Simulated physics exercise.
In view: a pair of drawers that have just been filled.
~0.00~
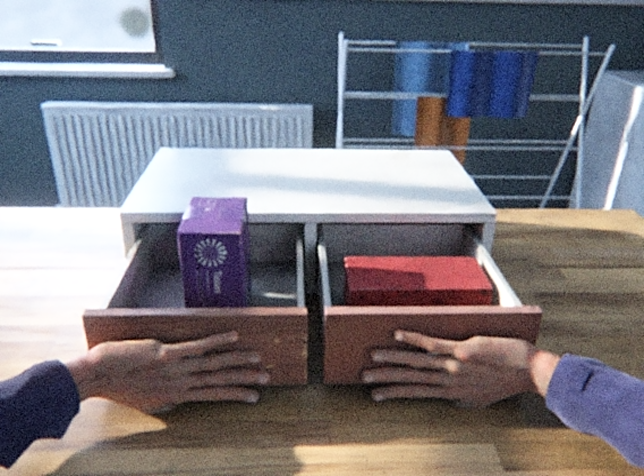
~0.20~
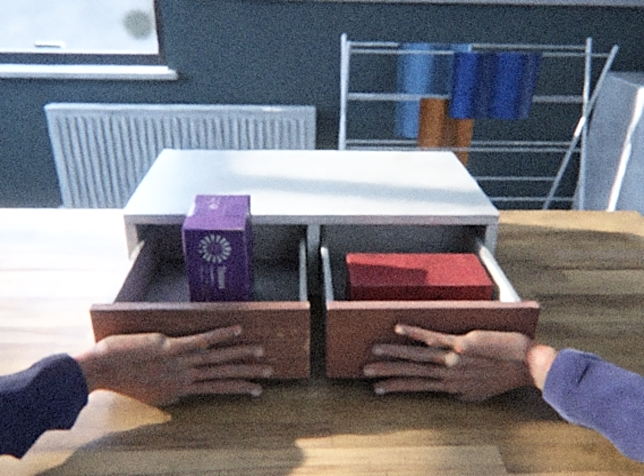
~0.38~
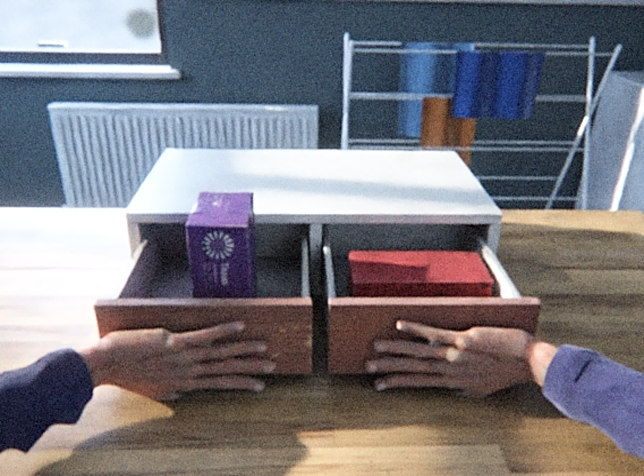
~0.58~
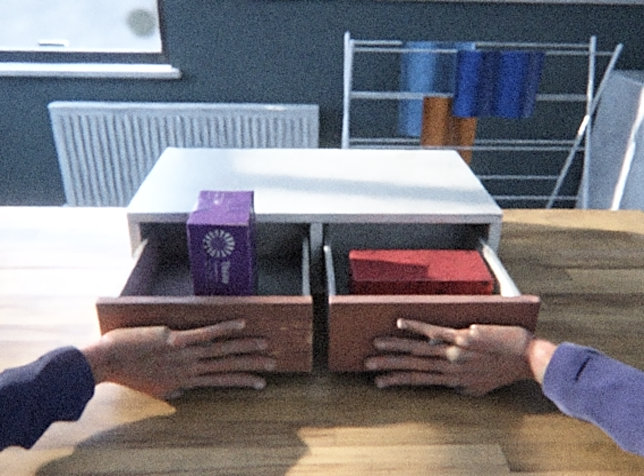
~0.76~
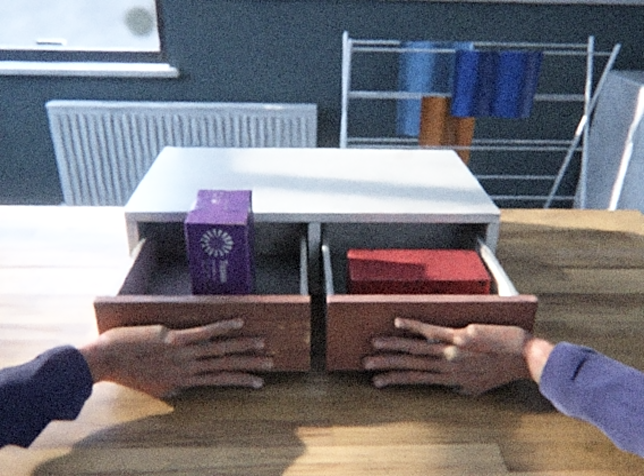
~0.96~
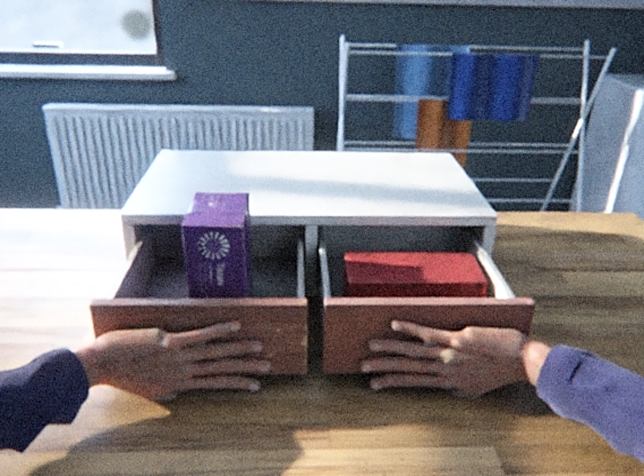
Two hands in dark blue sleeves rest against the reddish-brown fronts of two open drawers in a low white chest on a sunlit wooden table, seen from the sitter's own viewpoint. The left drawer holds an upright purple box and the right a flat red block, with a radiator and cloth-hung rack behind. The hands and drawers shift inward very slightly at first, then barely move, while the view sways faintly.
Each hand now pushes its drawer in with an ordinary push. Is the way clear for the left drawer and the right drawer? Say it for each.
The left drawer stays ajar; the right drawer shuts flush.
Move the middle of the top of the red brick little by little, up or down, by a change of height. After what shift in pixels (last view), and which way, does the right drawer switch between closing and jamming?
A shift of 20 pixels, going up.
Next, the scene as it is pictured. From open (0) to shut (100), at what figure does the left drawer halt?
Roughly 40 per cent.
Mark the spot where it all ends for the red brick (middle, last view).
Its middle is close to (389, 220).
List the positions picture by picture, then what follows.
The first frame shows left drawer (213, 289) wide open; right drawer (409, 288) wide open; red brick (415, 291).
The second frame shows right drawer (410, 284) wide open; purple box (222, 263).
The third frame shows left drawer (220, 281) wide open; chest (313, 216).
The fourth frame shows right drawer (412, 279) wide open; red brick (417, 282).
The fifth frame shows left drawer (219, 279) wide open; purple box (224, 257).
The sixth frame shows left drawer (216, 281) wide open; right drawer (407, 281) wide open; chest (309, 217).
After 1.30 s, left drawer starting in; right drawer starting in.
After 1.48 s, left drawer about half in; right drawer about half in.
After 1.72 s, left drawer stopped, still ajar; right drawer nearly in.
At rest (2.4 s), the left drawer will not close; the right drawer goes all the way in.
